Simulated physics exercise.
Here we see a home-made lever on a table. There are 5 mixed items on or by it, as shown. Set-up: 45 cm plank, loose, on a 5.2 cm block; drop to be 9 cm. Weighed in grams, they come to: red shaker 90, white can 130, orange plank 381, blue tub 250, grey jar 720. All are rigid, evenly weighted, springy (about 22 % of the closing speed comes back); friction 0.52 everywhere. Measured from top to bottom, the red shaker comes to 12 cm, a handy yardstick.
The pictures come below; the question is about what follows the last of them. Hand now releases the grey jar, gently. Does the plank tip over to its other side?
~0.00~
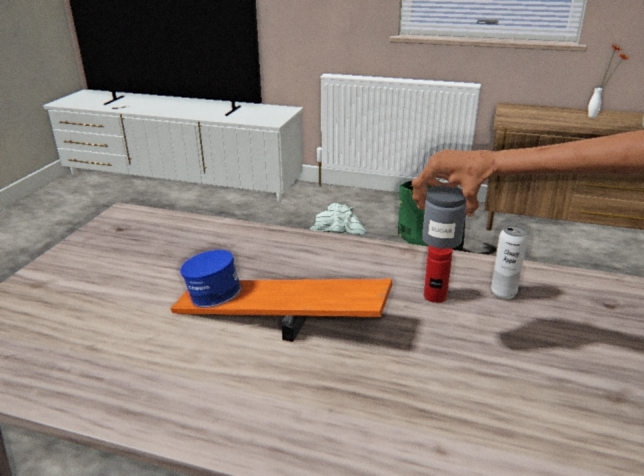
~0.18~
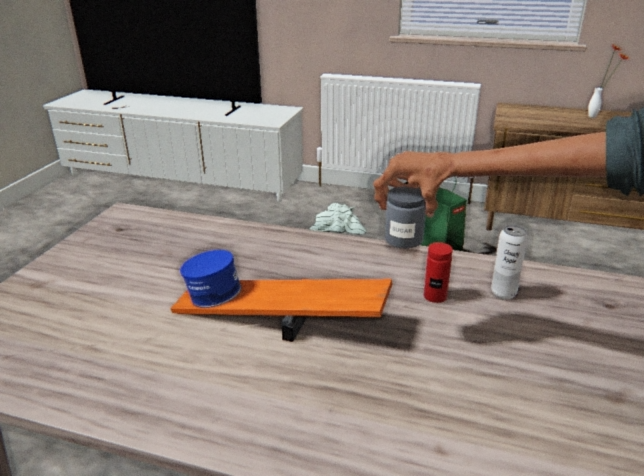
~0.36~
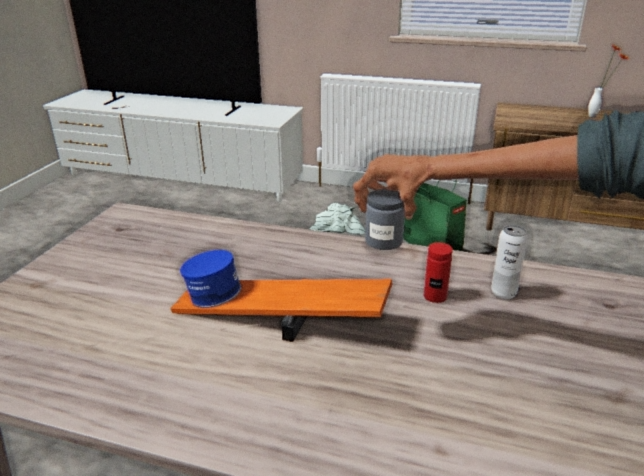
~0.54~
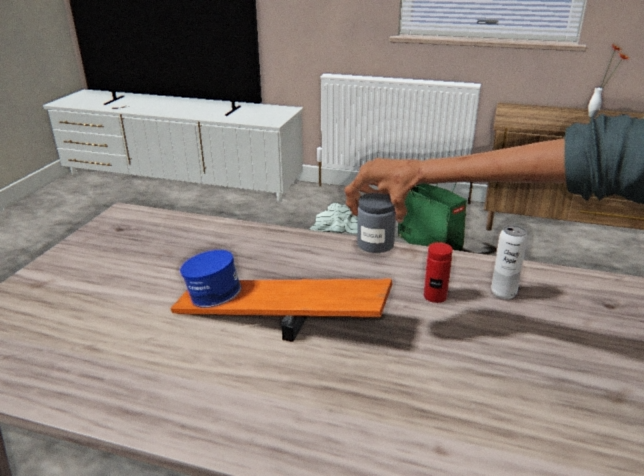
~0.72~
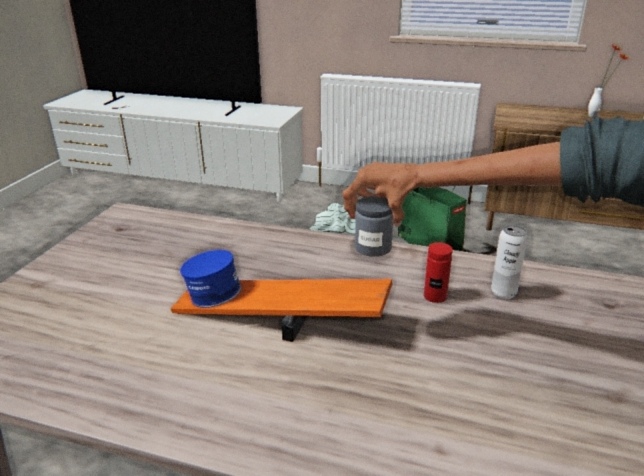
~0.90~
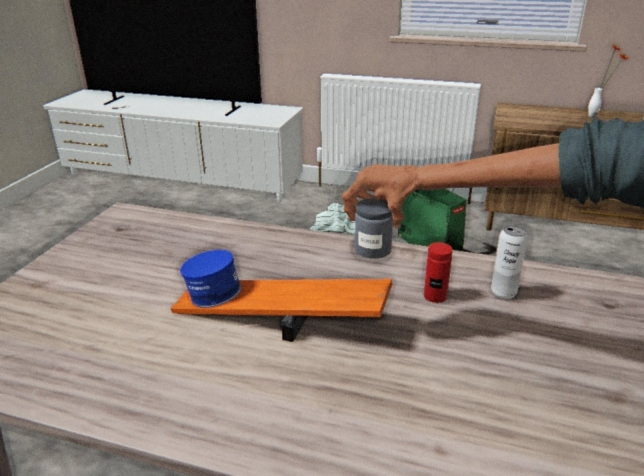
No.
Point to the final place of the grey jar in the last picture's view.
Around (416, 329).
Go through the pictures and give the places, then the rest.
In the first picture, 13 cm still to go; grey jar (444, 217); red shaker (438, 273).
In the second picture, 6 cm still to go; grey jar (406, 217); orange plank (278, 297).
In the third picture, 3 cm still to go; grey jar (385, 219); red shaker (438, 273).
In the fourth picture, 1 cm still to go; grey jar (376, 222); orange plank (278, 297).
Held still over the plank; grey jar (374, 226); red shaker (438, 273), in the fifth picture.
Held still over the plank; grey jar (374, 228); orange plank (278, 297), in the sixth picture.
After 1.20 s, plank at 8°, tipped the other way; grey jar 17° off upright near (369, 292); blue tub 20° off upright.
After 1.40 s, plank at 17°, tipped the other way; grey jar 49° off upright near (398, 317); blue tub 67° off upright.
In the end (2.1 s), plank at 11°, leaning as at the start; toppled on the table or plank, blue tub and grey jar; the other 3 under 4 cm from the start. At the end, from the last picture's camera, grey jar near (416, 329). The plank finishes with the same end low.
